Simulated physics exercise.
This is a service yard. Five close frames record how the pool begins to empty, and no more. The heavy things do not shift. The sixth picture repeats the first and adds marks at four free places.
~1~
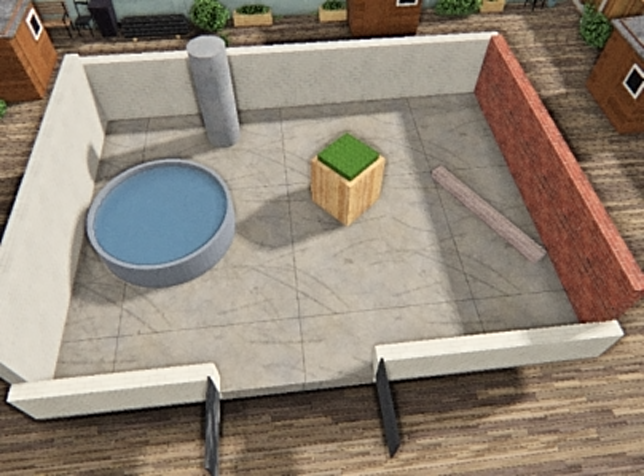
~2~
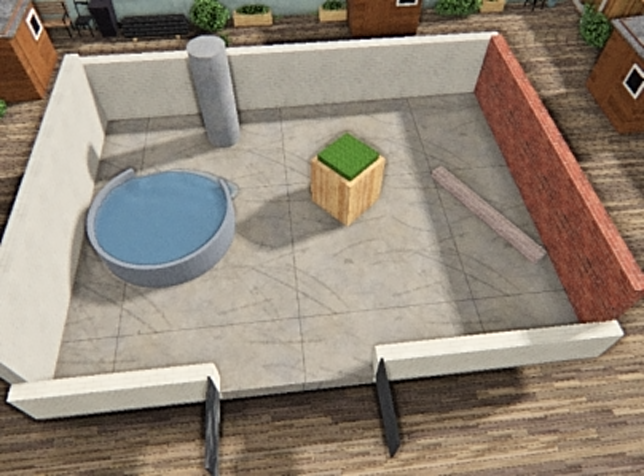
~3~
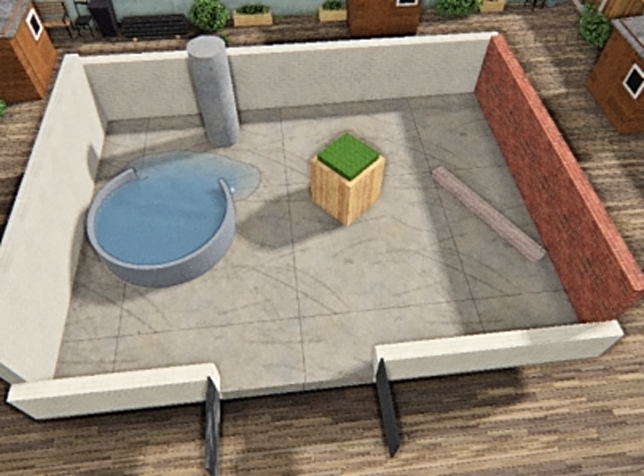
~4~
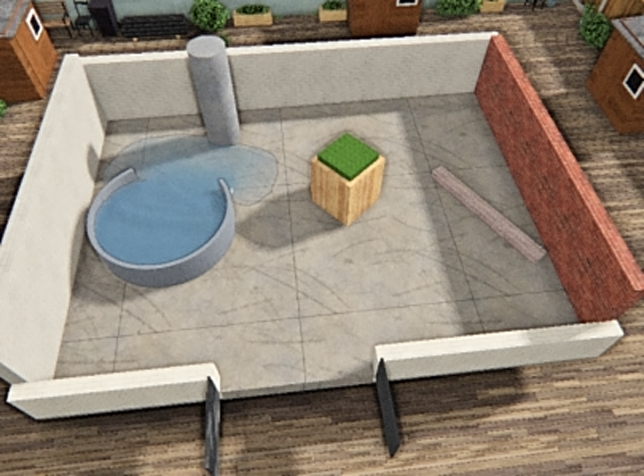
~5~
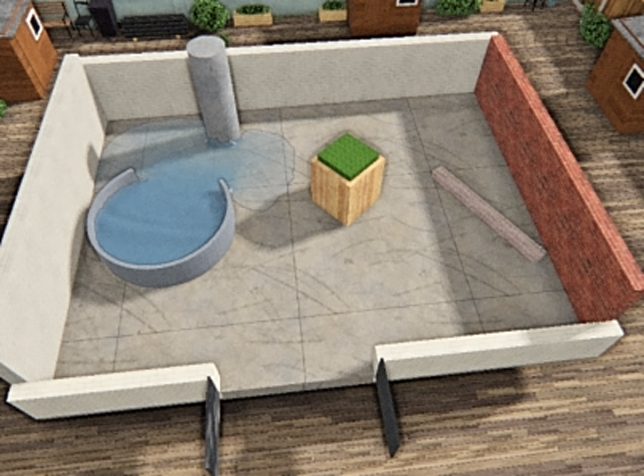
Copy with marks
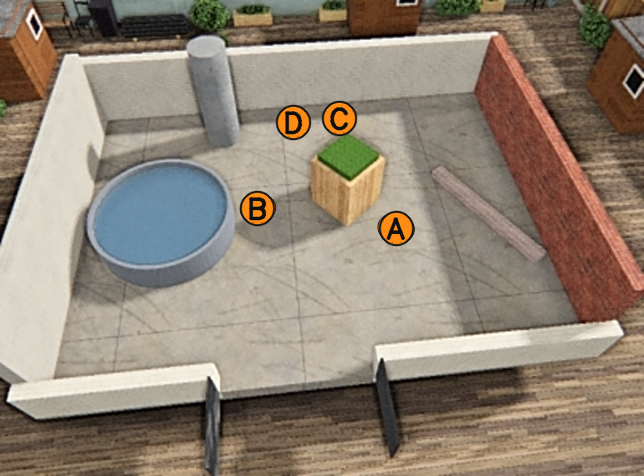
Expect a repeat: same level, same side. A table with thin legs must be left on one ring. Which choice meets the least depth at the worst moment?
Ring A does it best.
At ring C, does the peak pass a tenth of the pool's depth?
Yes.
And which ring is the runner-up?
That is ring B.
On the marked copy, A at (396, 228); B at (257, 208); C at (339, 118); D at (293, 122).
With A, the water peaks at about 5 % of the depth that stood in the pool.
With B, the water peaks at about 11 % of the depth that stood in the pool.
With C, the water peaks at about 26 % of the depth that stood in the pool.
With D, the water peaks at about 25 % of the depth that stood in the pool.
